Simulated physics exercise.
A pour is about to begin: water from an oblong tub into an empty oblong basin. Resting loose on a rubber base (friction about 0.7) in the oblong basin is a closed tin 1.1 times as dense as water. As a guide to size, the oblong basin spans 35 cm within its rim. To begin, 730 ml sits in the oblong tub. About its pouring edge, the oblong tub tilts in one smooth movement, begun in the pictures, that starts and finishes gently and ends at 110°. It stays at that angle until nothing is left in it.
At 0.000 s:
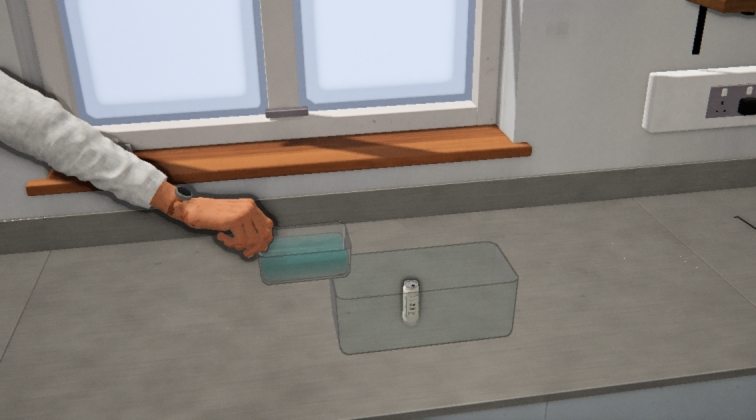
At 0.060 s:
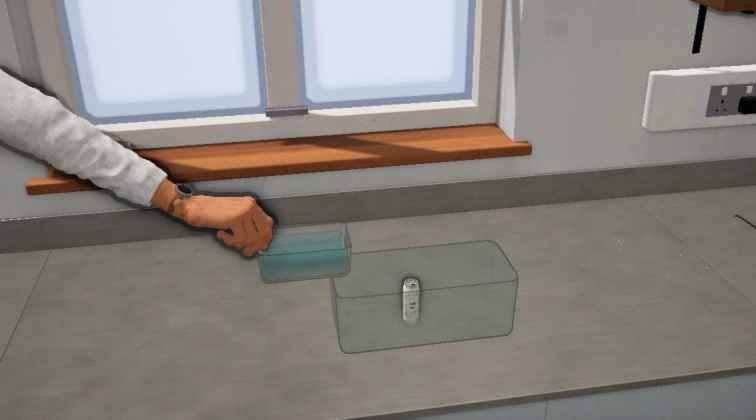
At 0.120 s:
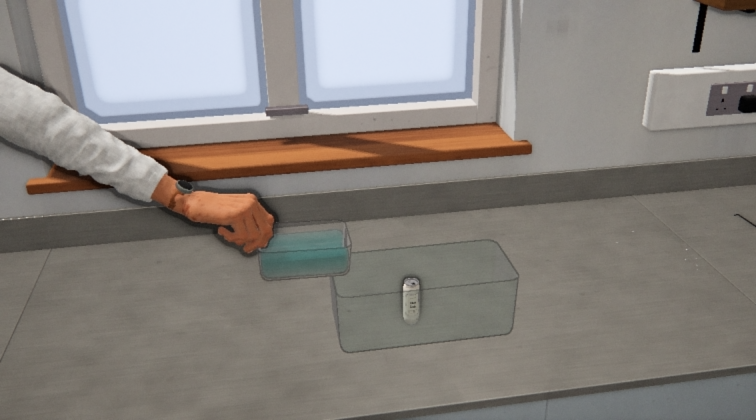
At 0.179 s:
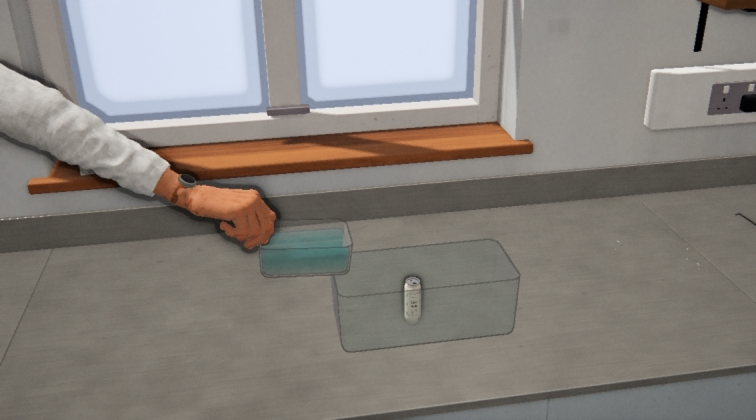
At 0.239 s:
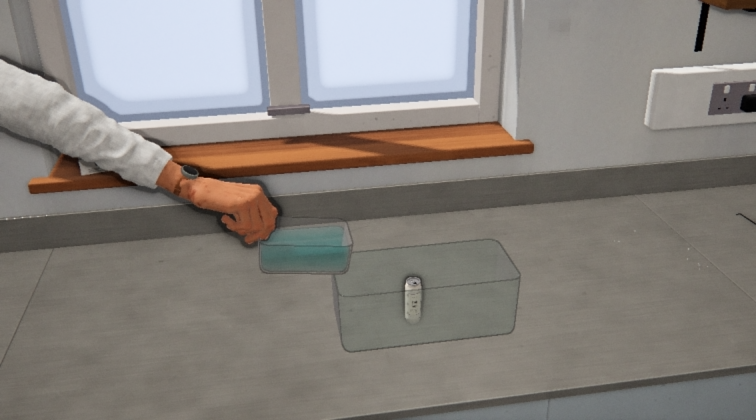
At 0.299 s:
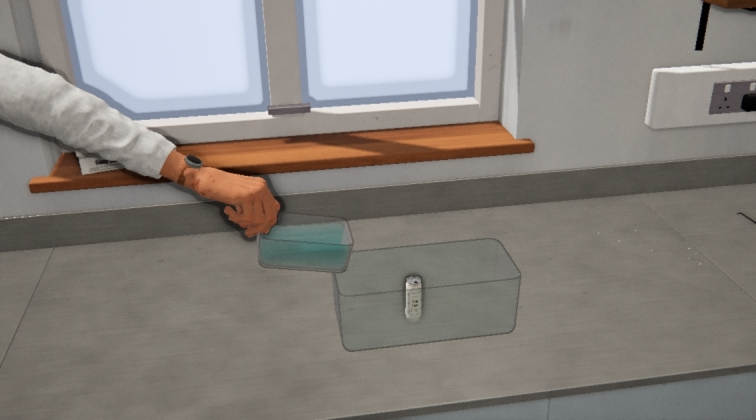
On a grey countertop below a window, a hand reaching in from the left holds a clear oblong tub of blue-green water beside a larger, empty clear basin with a small metallic tin showing at its middle. The tub stays nearly level at first, then its left end rises slightly, tilting it gently rightward.
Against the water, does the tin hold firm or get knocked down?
It gets knocked down.
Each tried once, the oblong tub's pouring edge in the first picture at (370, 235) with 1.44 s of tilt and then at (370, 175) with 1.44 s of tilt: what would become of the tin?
In the first try it remains standing; in the second it remains standing.
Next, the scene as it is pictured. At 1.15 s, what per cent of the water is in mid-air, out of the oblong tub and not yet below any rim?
Close to 7 %.
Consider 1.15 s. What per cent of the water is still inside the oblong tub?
Close to 6 in a hundred.
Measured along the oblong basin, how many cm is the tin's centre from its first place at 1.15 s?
Around 3 cm.
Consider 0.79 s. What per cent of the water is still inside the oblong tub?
Roughly 38 %.
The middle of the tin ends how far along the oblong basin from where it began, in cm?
6.5 cm.
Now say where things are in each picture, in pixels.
The first picture shows tilt 0°; pouring edge (348, 235); surface from (259, 251) to (346, 243); the oblong basin's rim runs from (332, 278) to (507, 261); the tin's top is at (411, 285).
The second picture shows tilt 0°; pouring edge (348, 234); surface from (259, 250) to (346, 241).
The third picture shows tilt 2°; pouring edge (348, 233); surface from (259, 248) to (346, 240).
The fourth picture shows tilt 4°; pouring edge (349, 233); surface from (260, 245) to (347, 237).
The fifth picture shows tilt 7°; pouring edge (350, 233); surface from (260, 242) to (348, 236).
The sixth picture shows tilt 11°; pouring edge (350, 232); surface from (260, 238) to (348, 233).
After 0.79 s the tilt is 63° and 37 per cent is still to pour; the tin stands where it began.
After 1.15 s the tilt is 100° and 6 per cent is still to pour; the tin leans 34°.
After 1.53 s the tilt is 110° and 0 per cent is still to pour; the tin lies on its side.
After 1.94 s the tilt is 110° and 0 per cent is still to pour; the tin lies on its side.
In the end the tin lies on its side.
